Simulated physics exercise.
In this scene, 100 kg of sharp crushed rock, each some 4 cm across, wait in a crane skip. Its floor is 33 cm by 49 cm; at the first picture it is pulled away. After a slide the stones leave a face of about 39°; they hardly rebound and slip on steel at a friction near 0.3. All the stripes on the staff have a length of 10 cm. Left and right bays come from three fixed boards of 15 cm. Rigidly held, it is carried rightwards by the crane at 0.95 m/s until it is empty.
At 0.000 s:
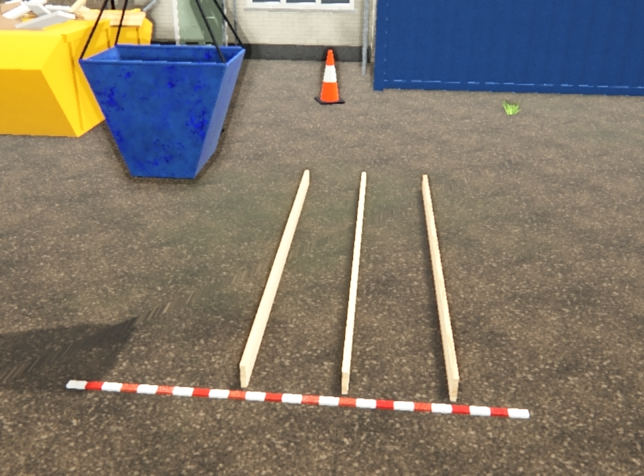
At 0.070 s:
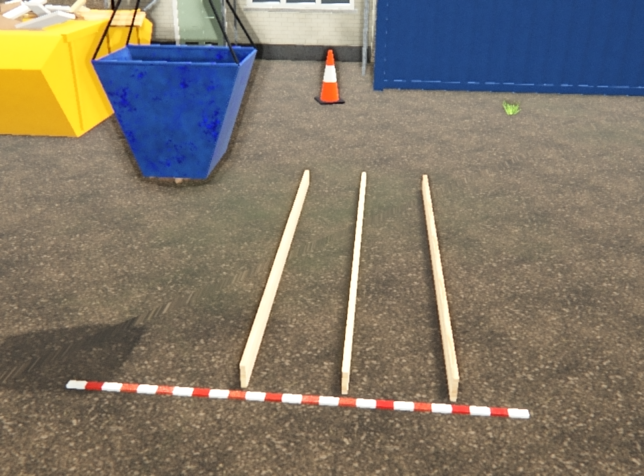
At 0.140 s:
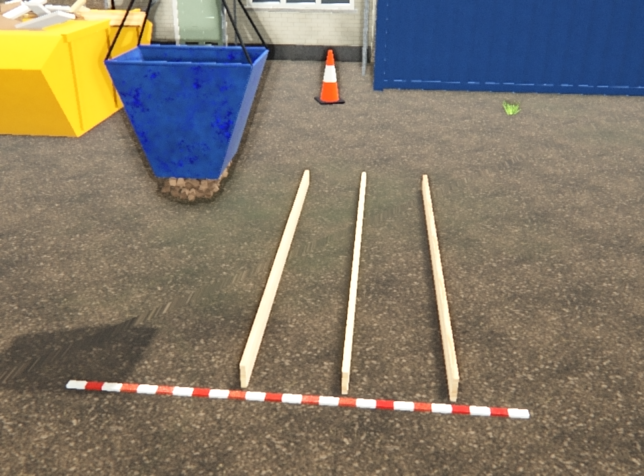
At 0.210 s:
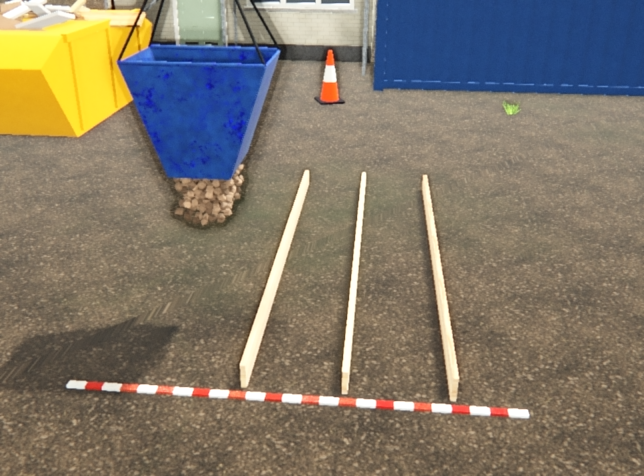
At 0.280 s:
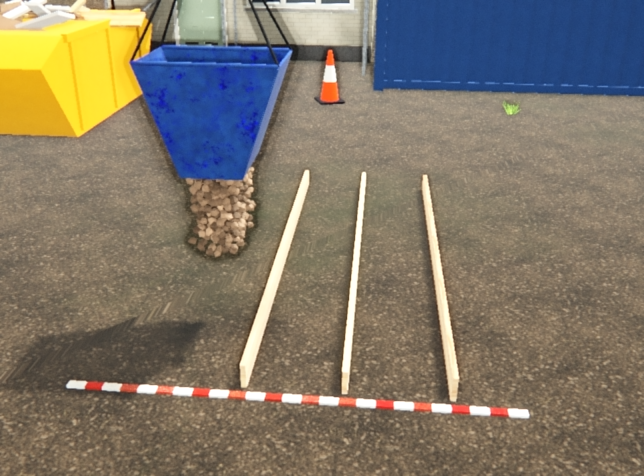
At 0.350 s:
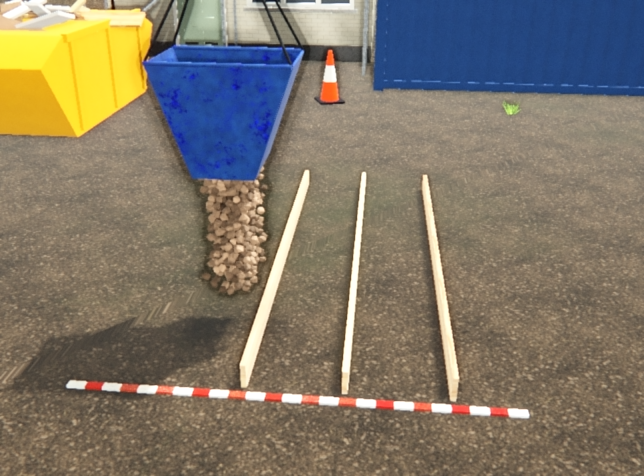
A blue tapered skip hangs from dark lines at the upper left of a paved yard, seen from above by a still camera. Behind it are a yellow container, an orange-and-white cone and a dark blue wall, with three pale planks and a red-and-white staff in front. The skip glides slowly right with its shadow while brown stones pour from its bottom in a lengthening stream.
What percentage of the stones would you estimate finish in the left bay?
72 %.
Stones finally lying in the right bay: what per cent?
0 in a hundred, roughly.
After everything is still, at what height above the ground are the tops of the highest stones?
Height at rest: Around 20 cm.
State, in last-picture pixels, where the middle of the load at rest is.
Middle at rest: Roughly (291, 323).
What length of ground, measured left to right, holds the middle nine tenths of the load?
About 80 cm.
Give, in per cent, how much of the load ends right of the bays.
Share: About 0 %.
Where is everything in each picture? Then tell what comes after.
In the first frame, the outlet is at (162, 168); nothing has dropped yet.
In the second frame, the outlet is at (174, 168); 6 % is out.
In the third frame, outlet at (186, 169), the stream shows down to (202, 188); 82 % still inside.
In the fourth frame, outlet at (198, 169), the stream shows down to (215, 212); 65 % still inside.
In the fifth frame, outlet at (211, 170), the stream shows down to (229, 242); 48 % still inside.
In the sixth frame, outlet at (223, 170), the stream shows down to (241, 279); 28 % still inside.
After 0.7 s, 0 % in the crane skip, 27 % falling or lying left of the bays, 73 % falling or lying in the left bay; the stones farthest right are at (344, 333).
After 1.1 s, 0 % in the crane skip, 28 % falling or lying left of the bays, 72 % falling or lying in the left bay; the stones farthest right are at (350, 309).
After 1.7 s, 0 % in the crane skip, 28 % falling or lying left of the bays, 72 % falling or lying in the left bay; the stones farthest right are at (349, 318).
After 2.6 s, 0 % in the crane skip, 28 % falling or lying left of the bays, 72 % falling or lying in the left bay; the stones farthest right are at (349, 318).
After 4.5 s, 0 % in the crane skip, 28 % left of the bays, 72 % in the left bay; the stones farthest right are at (349, 318).
